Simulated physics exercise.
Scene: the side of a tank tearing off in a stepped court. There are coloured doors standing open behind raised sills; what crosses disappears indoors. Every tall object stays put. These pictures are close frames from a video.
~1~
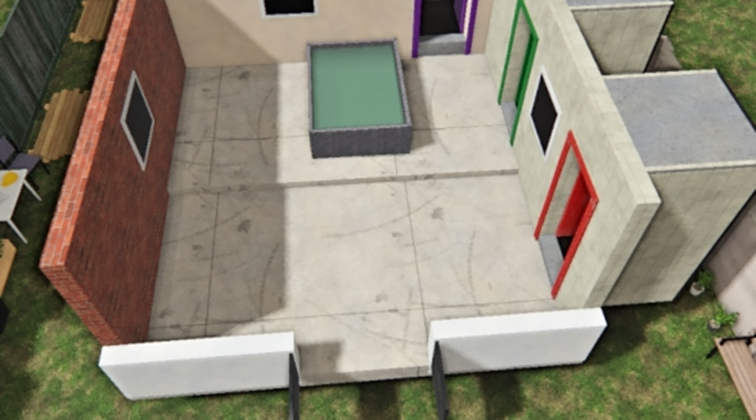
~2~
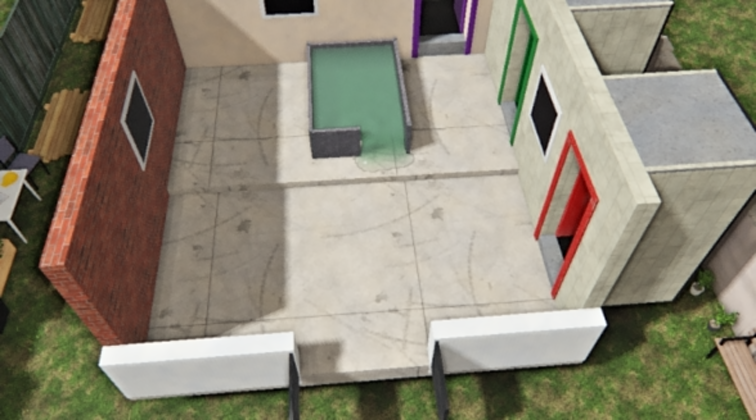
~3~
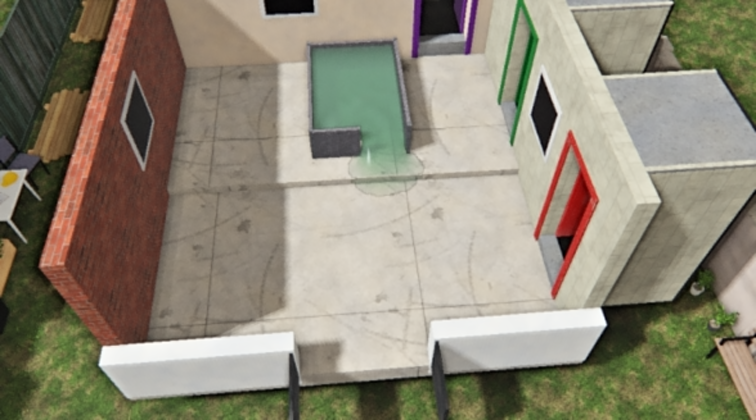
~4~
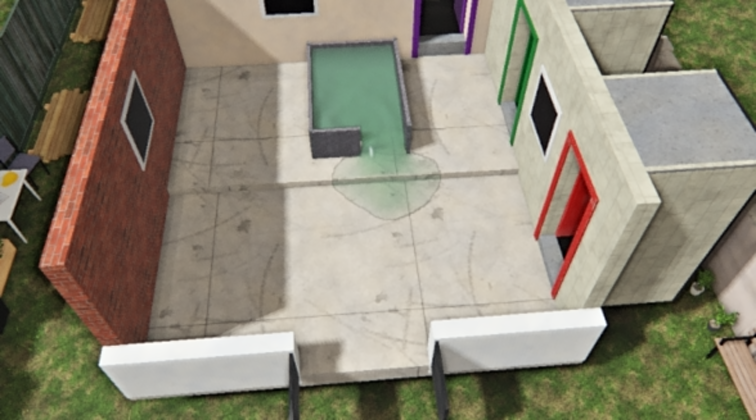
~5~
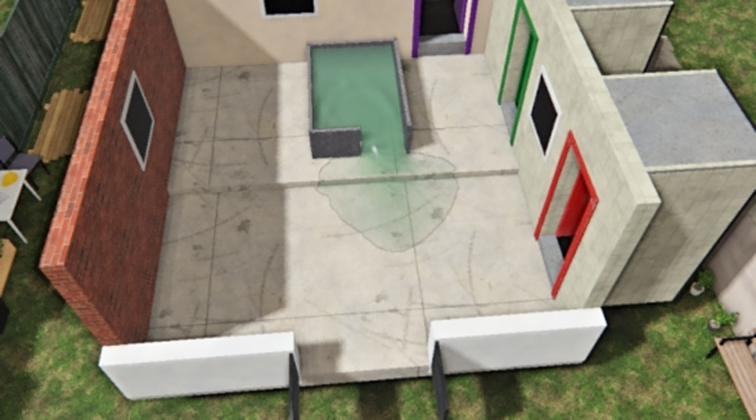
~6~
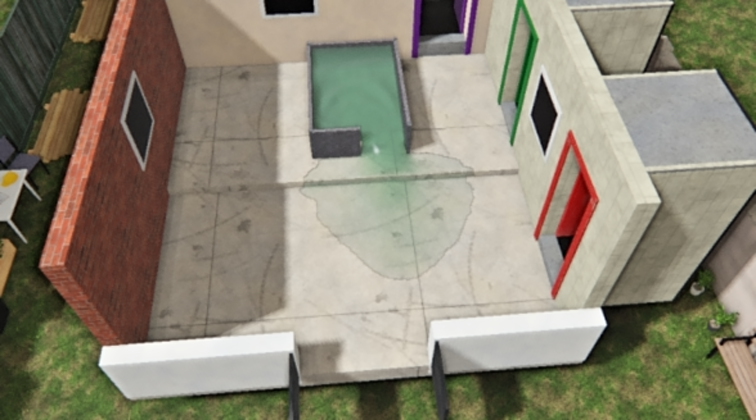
The footage shows a grey-walled tank of green water standing whole in a walled court with coloured doorways, then part of its near side opens and water pours out, spreading across the paving and over a low step.
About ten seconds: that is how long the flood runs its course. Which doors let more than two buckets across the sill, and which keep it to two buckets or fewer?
The green door keeps it to two or fewer. The red door keeps it to two or fewer. The purple door keeps it to two or fewer.
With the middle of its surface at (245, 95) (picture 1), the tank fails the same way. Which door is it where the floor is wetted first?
The one in red.
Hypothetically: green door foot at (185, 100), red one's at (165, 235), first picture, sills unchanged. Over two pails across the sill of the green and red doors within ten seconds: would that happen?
As I read it, the green door falls short, and the red door falls short.
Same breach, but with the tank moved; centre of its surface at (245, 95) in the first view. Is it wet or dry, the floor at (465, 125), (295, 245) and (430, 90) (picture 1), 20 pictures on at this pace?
I'd say still dry for the first, swamped for the second and still dry for the third.
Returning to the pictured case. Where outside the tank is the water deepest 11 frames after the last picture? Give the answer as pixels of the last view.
Somewhere around pixel (549, 339).
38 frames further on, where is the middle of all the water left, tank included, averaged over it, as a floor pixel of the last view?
My pick is pixel (393, 195).
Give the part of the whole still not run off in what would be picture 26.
Roughly 88 per cent.
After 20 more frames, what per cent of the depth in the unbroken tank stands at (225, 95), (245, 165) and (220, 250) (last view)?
About 0, 0 and 2 per cent.
A moment on, water covers 30 % of the floor; the green door not reached, the red door not reached, the purple door not reached.
Next, water covers 40 % of the floor; the green door not reached, the red door wet at the sill, nothing in, the purple door not reached.
Then, water covers 40 % of the floor; the green door not reached, the red door wet at the sill, nothing in, the purple door not reached.
Later, water covers 45 % of the floor; the green door not reached, the red door under two buckets in, the purple door not reached.
In the end, water covers 50 % of the floor; the green door not reached, the red door under two buckets in, the purple door not reached.
